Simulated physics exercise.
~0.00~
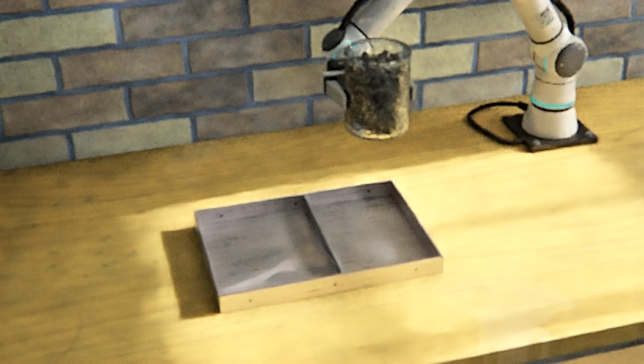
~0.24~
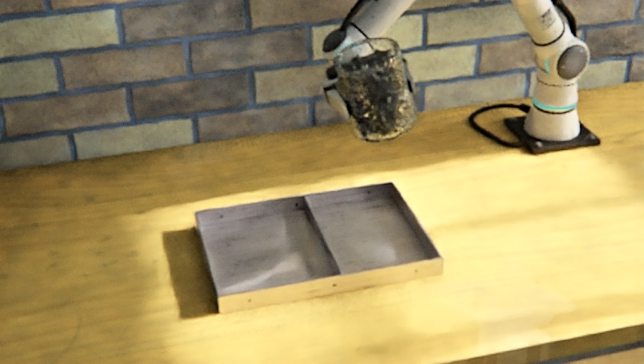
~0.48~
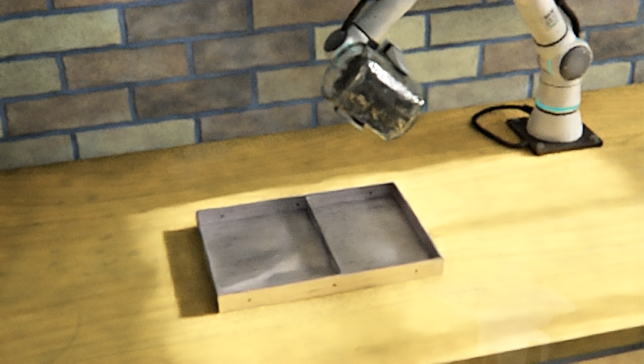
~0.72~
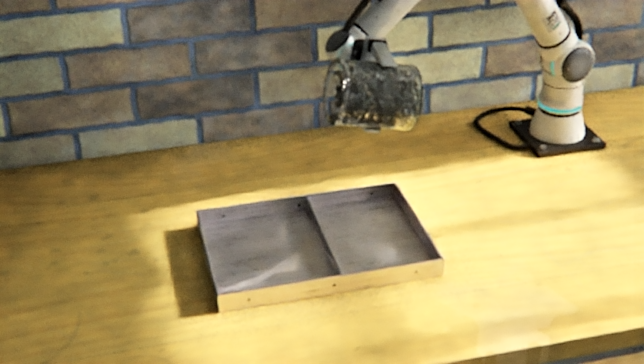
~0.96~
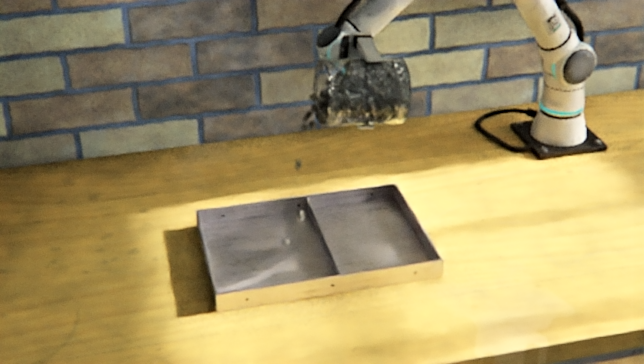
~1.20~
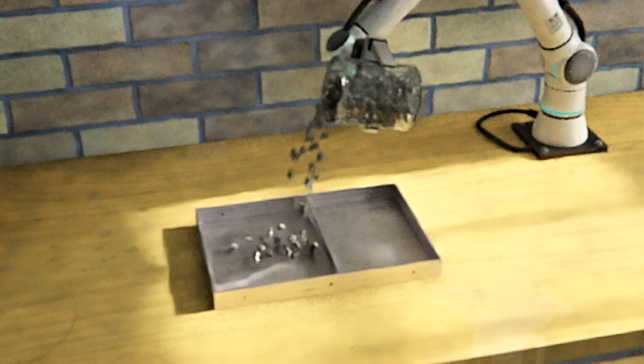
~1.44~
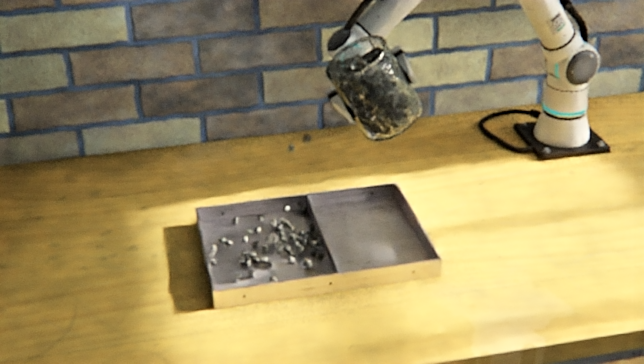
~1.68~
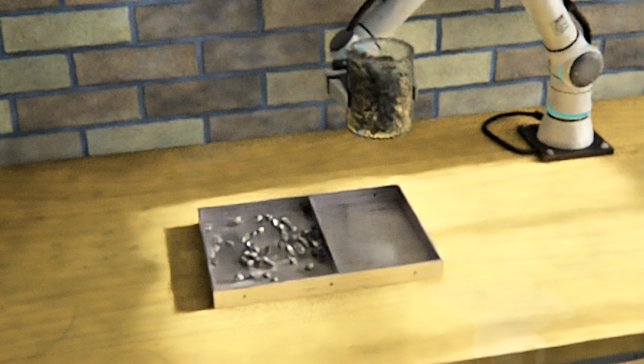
A pale robot arm with dark joints, mounted at the right rear of a yellow wooden table before a brick wall, holds a clear cup full of dark pebbles, seen from slightly above. In front lies a shallow grey tray split in two by a cross wall. The arm tips the cup leftward until it lies on its side, and a thin stream of pebbles falls into the tray's left part, scattering there. The arm then turns the cup upright again, still mostly full. The pebbles rest spread in the left part, while the right stays empty.
